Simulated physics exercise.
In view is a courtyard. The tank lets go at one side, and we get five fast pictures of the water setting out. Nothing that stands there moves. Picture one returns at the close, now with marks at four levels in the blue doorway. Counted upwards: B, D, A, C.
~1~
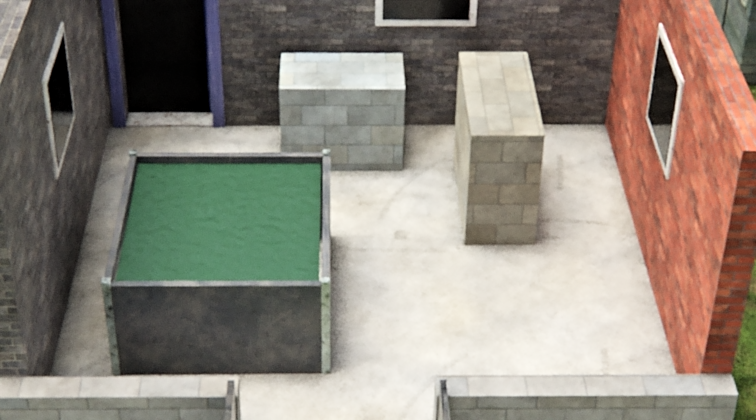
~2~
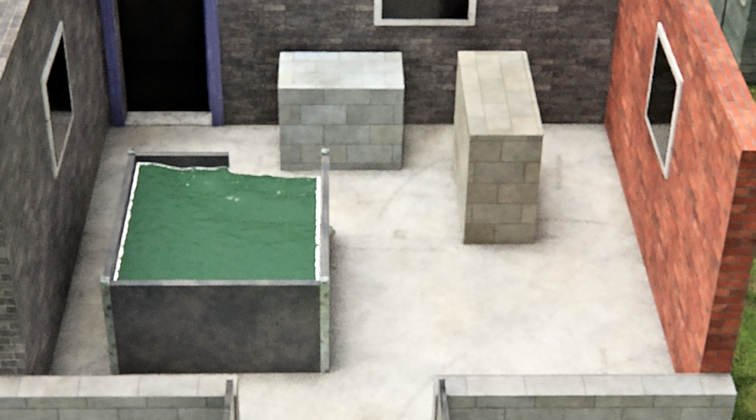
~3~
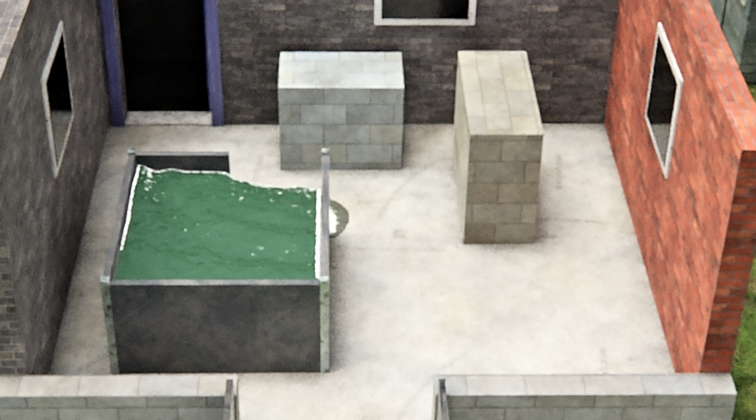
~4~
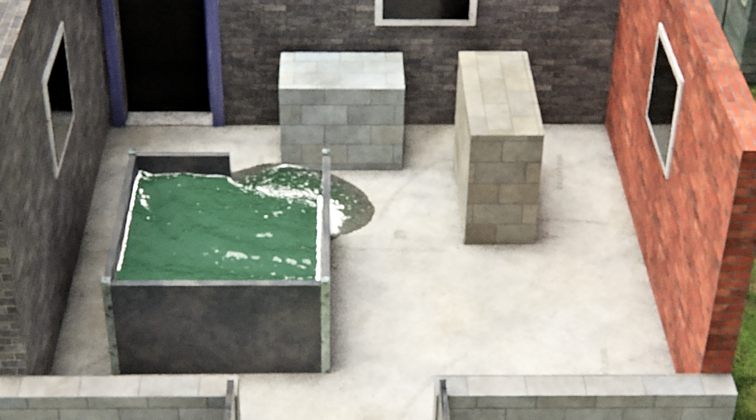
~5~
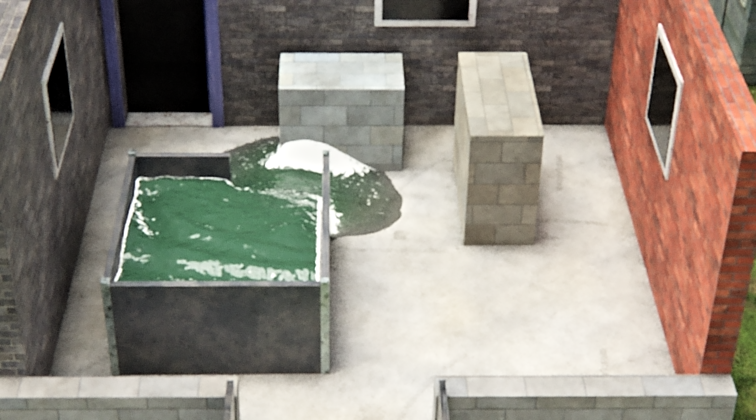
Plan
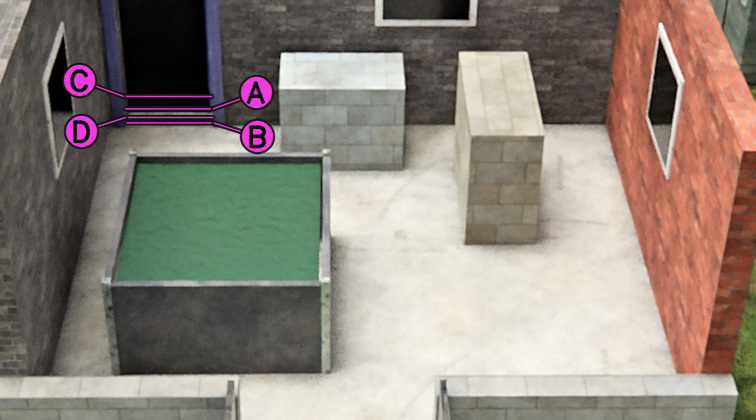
In a walled courtyard with two block structures, green water lies level in a dark tank at the left. Part of the tank's back side opens, and the surface turns choppy and slopes down toward the gap. Water then pours onto the pale ground behind, spreading rightward and foaming white beside the nearer block structure.
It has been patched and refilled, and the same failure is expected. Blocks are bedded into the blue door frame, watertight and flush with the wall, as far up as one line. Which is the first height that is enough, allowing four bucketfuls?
It is C.
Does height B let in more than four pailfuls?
Yes, it does.
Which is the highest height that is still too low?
That would be A.
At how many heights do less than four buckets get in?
One.
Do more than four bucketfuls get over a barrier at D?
Yes, it does.
In magenta, A at (169, 108); B at (170, 122); C at (168, 96); D at (169, 117); from the bottom up B, D, A, C.
If A is chosen, about 10 bucketfuls get in.
If B is chosen, dozens of bucketfuls pour in.
If C is chosen, a splash gets over, under a bucket.
If D is chosen, dozens of bucketfuls pour in.
